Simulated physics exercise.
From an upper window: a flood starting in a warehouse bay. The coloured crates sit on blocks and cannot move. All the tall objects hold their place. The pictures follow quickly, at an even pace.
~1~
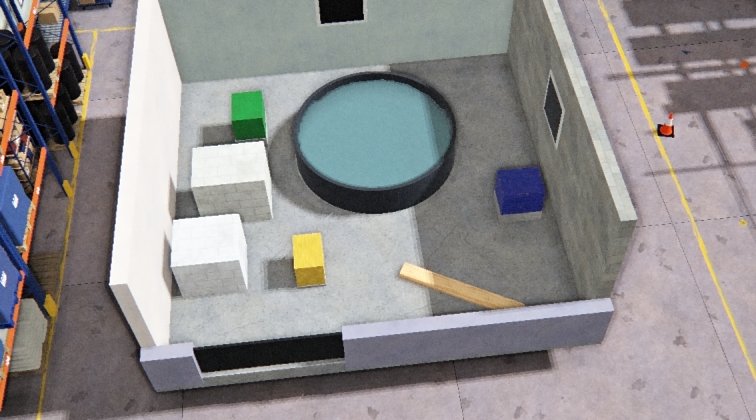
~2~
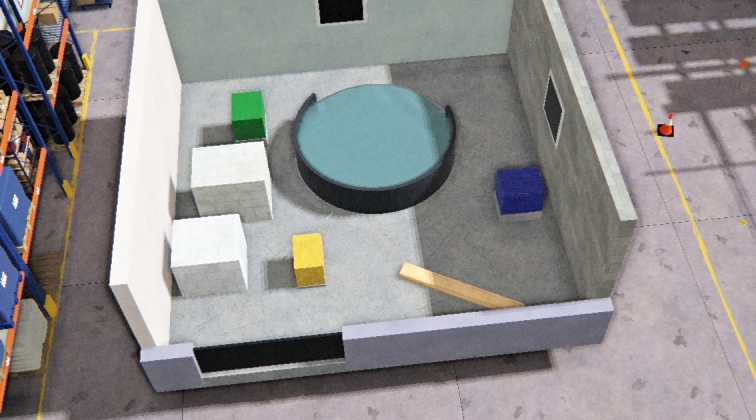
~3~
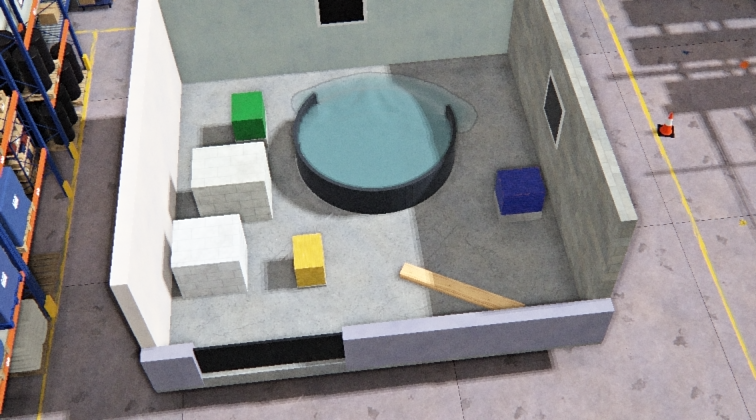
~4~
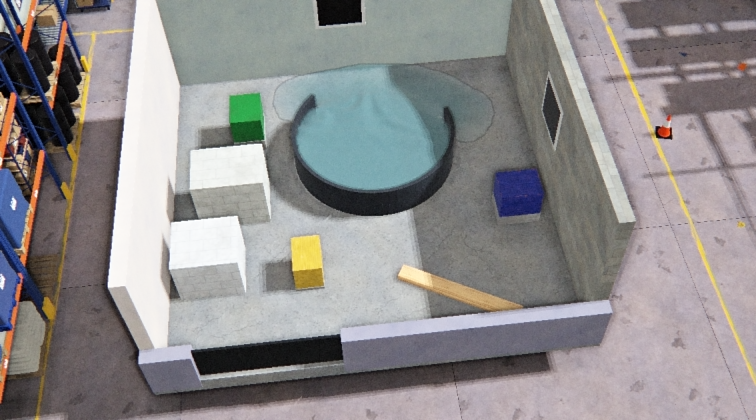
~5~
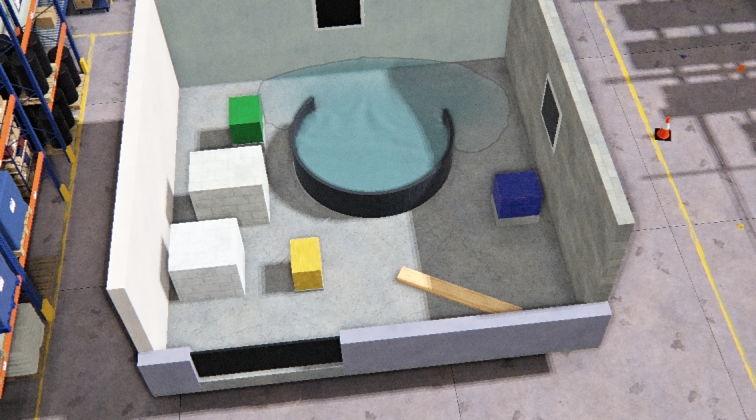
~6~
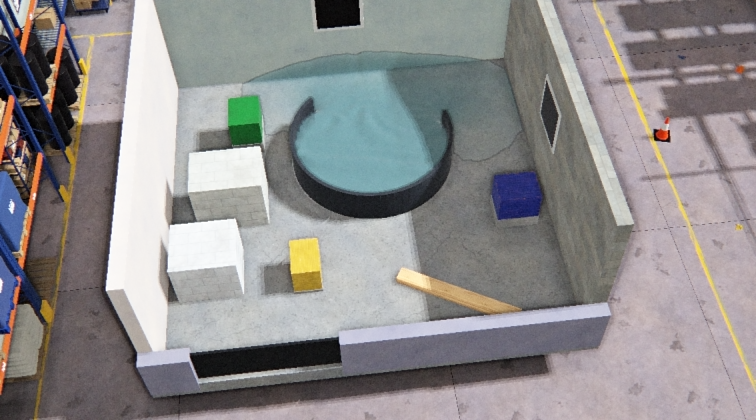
A large round dark-walled tank of blue-green water stands toward the back of an open-topped walled room in a warehouse bay, seen from high above. A green box and two white blocks stand to its left, a yellow box and a wooden plank in front, and a blue box to its right. The tank's far side opens and water spreads across the floor behind it toward both sides, while the boxes stay put.
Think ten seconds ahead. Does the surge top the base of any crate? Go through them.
In the end: The green crate keeps dry; the blue crate is soaked; the yellow crate is soaked.
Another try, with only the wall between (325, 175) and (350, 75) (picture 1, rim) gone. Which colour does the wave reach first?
First comes the green one.
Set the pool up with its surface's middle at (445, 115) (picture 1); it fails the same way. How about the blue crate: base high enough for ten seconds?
The blue one stays dry.
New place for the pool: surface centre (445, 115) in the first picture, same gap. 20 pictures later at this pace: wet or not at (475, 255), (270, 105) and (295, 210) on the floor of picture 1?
As listed: Not flooded, under water, wet.
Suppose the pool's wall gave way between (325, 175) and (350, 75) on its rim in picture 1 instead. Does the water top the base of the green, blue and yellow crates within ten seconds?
Then: Green crate is wetted, blue crate keeps dry, yellow crate gets wet.
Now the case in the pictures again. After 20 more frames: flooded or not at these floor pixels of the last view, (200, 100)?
There: Wet.
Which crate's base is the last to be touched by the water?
The yellow one.
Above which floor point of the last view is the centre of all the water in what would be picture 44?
I would point to (365, 170).
A moment on, water covers 25 % of the floor; the green crate water round its plinth, the blue crate not reached, the yellow crate not reached.
Next, water covers 30 % of the floor; the green crate water round its plinth, the blue crate not reached, the yellow crate not reached.
Then, water covers 55 % of the floor; the green crate water round its plinth, the blue crate water round its plinth, the yellow crate not reached.
Later, water covers 95 % of the floor; the green crate water round its plinth, the blue crate water round its plinth, the yellow crate water round its plinth.
In the end, water covers 100 % of the floor; the green crate stayed above the water, the blue crate was topped, the yellow crate was topped.
